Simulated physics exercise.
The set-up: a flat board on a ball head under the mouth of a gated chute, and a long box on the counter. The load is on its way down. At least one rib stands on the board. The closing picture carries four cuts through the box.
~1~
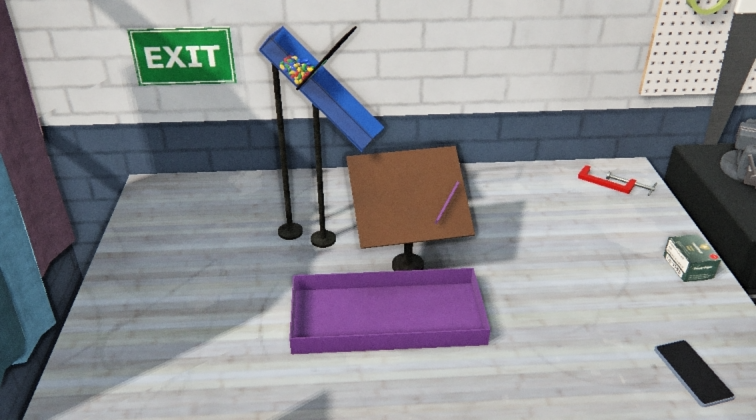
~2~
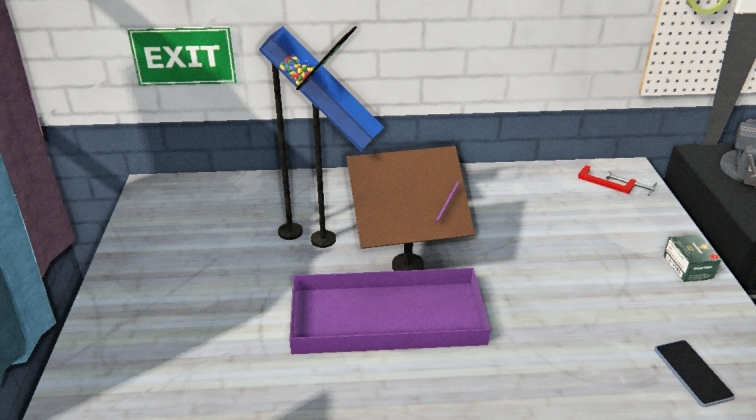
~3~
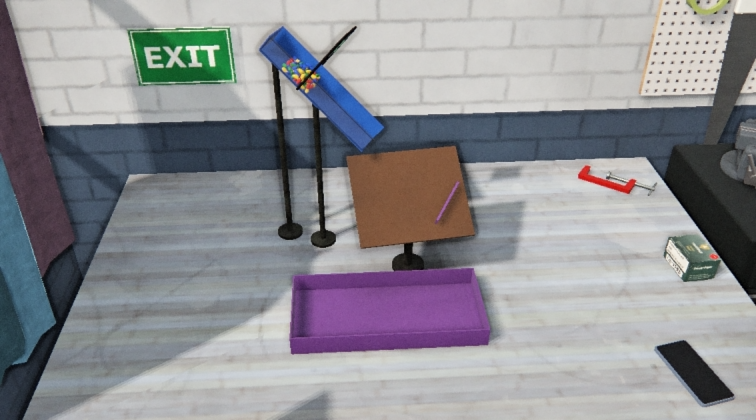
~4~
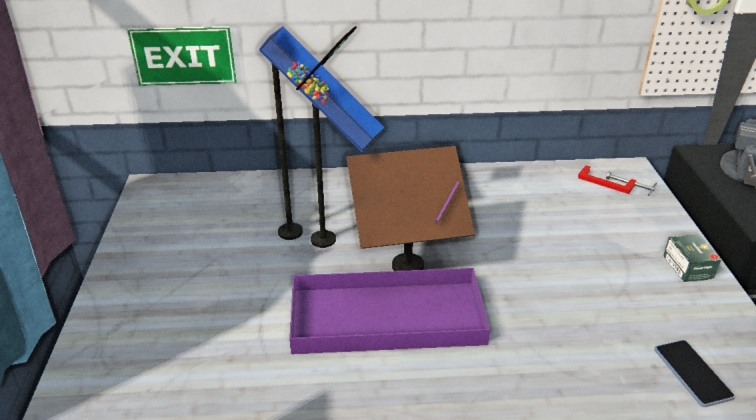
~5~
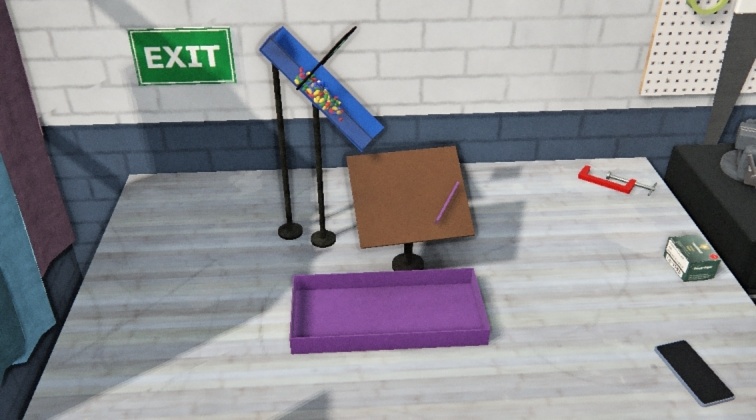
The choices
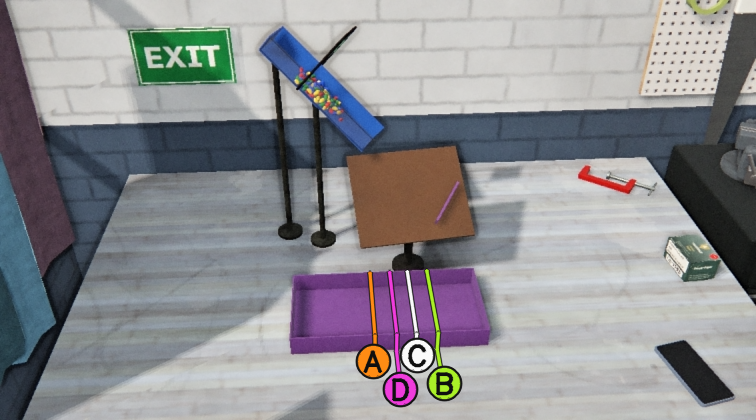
A blue chute on black stands slants down to the right above a pale striped counter, seen from slightly above against a white and dark-blue brick wall with a green exit sign. Below it are a tilted brown board bearing a thin purple rib, an empty purple box, a red clamp, a small carton and a phone. Multicoloured jelly beans slide partway down the chute, spreading out, while everything else stays still.
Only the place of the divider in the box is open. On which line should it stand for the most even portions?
It is B.
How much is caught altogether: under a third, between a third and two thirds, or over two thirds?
It is over two thirds.
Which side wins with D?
The right side.
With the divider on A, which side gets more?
The right side.
On the marked copy, line A crosses the front rim at (374, 335); line B crosses the front rim at (438, 332); line C crosses the front rim at (416, 333); line D crosses the front rim at (396, 334).
For line A, of what is caught, none on the left of the divider, all on the right.
For line B, of what is caught, about half on the left of the divider, about half on the right.
For line C, of what is caught, a stray few on the left of the divider, nearly all on the right.
For line D, of what is caught, none on the left of the divider, all on the right.
